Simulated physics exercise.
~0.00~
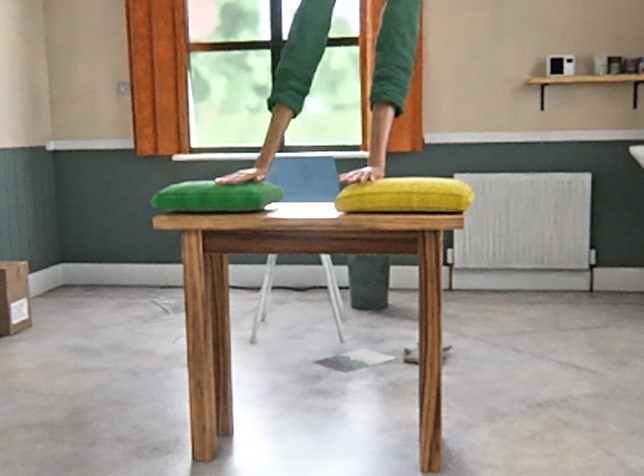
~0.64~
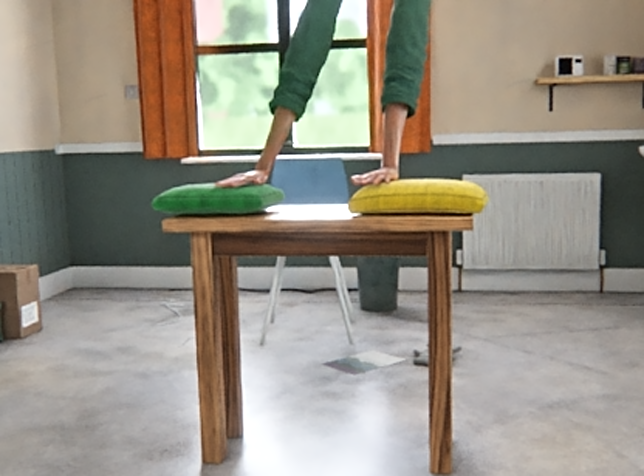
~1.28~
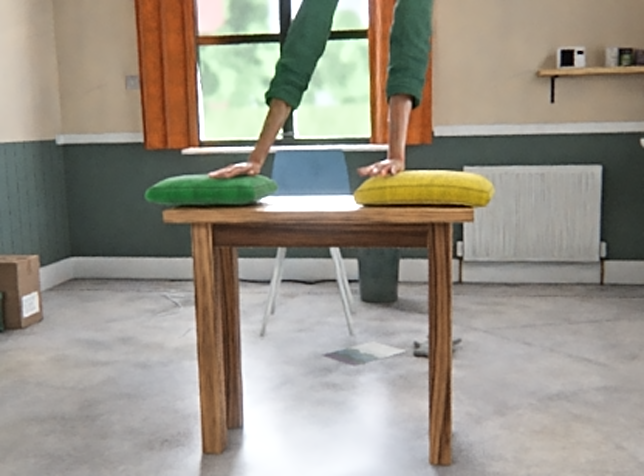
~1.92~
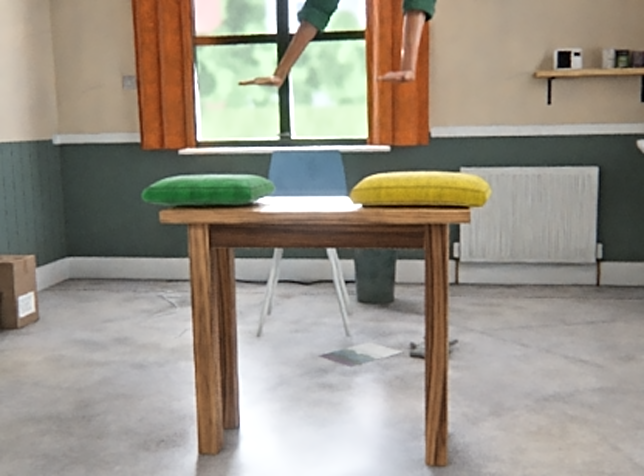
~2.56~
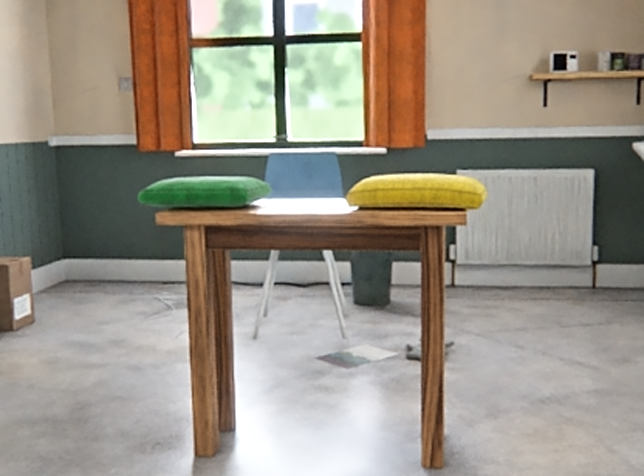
Two hands push a green cushion and a yellow cushion apart, leaving both resting on the table.
